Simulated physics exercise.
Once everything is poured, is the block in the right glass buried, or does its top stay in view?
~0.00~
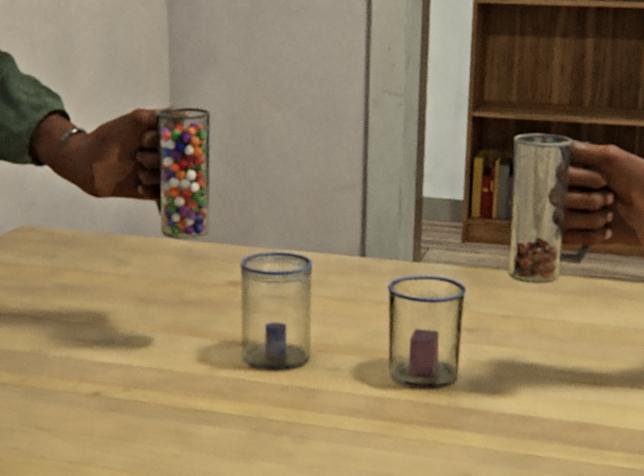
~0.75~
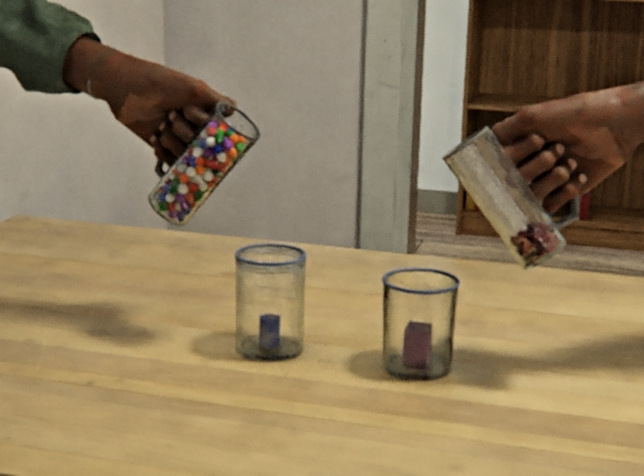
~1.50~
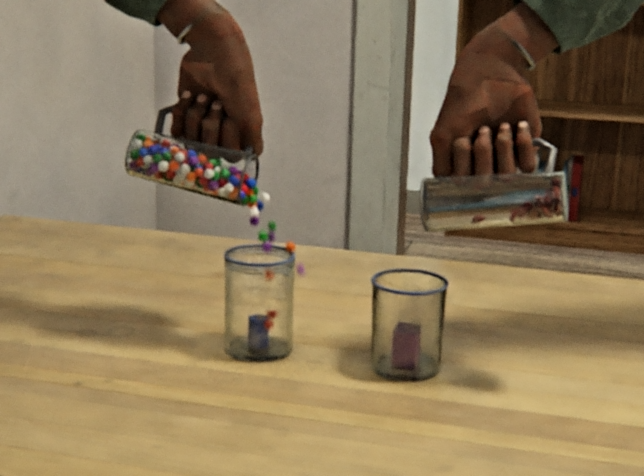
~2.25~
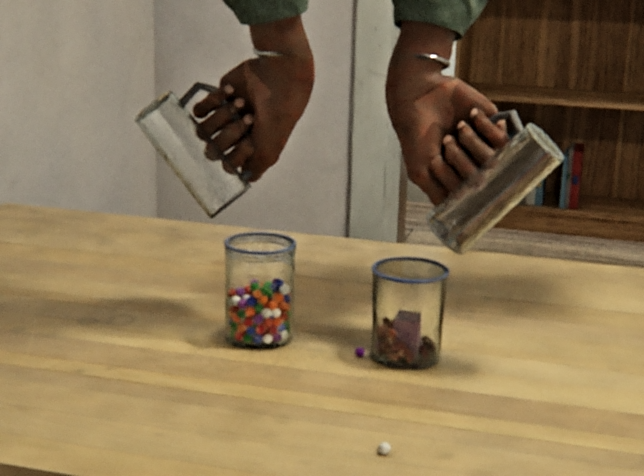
The top of the right block stays in view above the brown bits, while the left block is covered by the colourful beads.
